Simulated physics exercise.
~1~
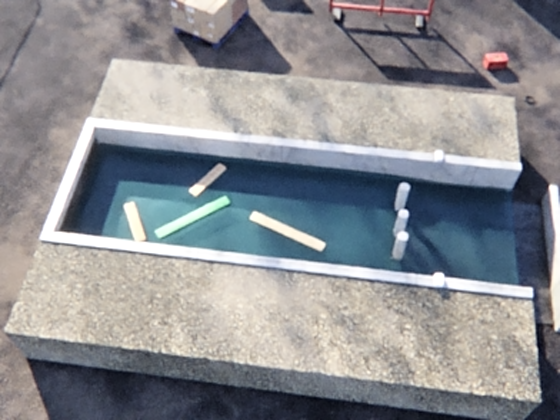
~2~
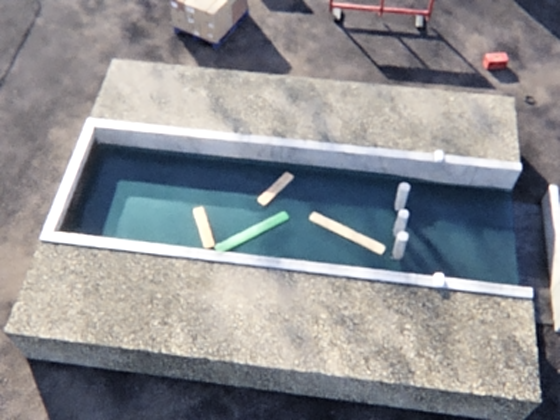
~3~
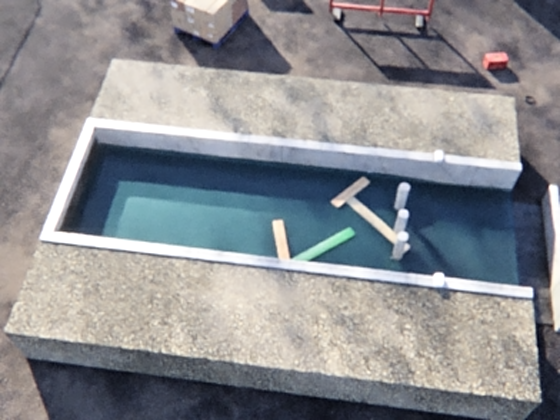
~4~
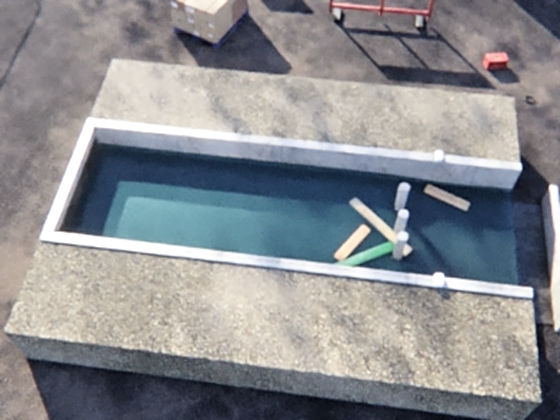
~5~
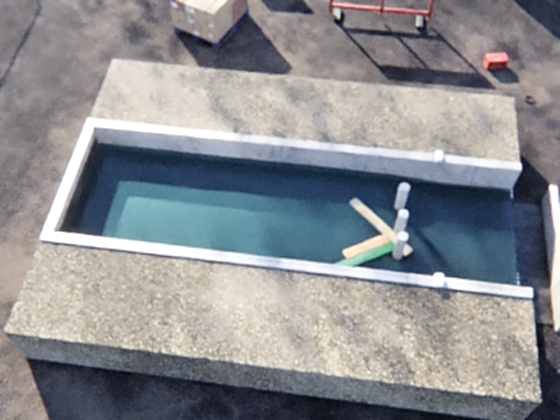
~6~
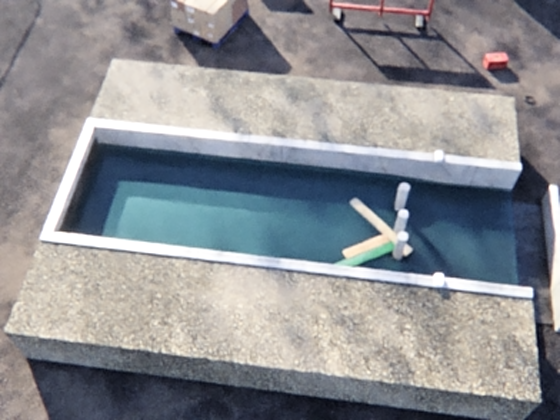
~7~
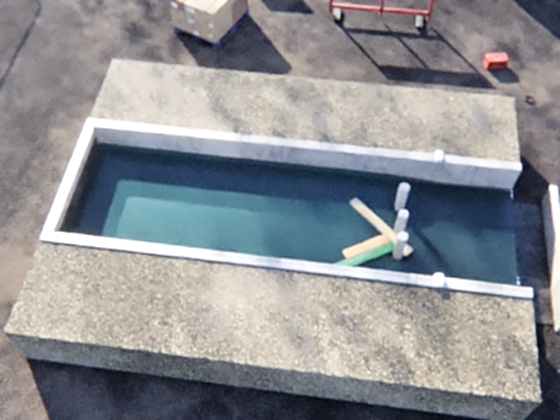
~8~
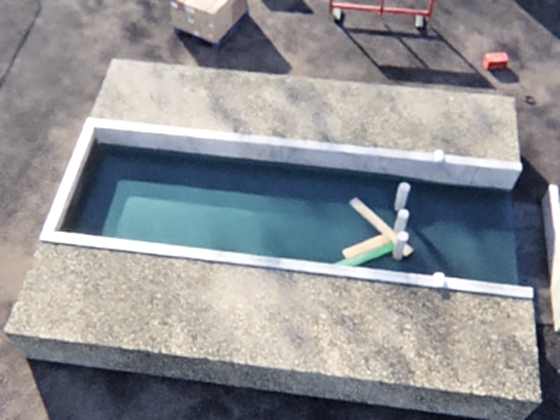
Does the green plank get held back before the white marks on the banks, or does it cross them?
The green plank is held back. It comes to rest by the posts with two pale pieces, short of the white marks.
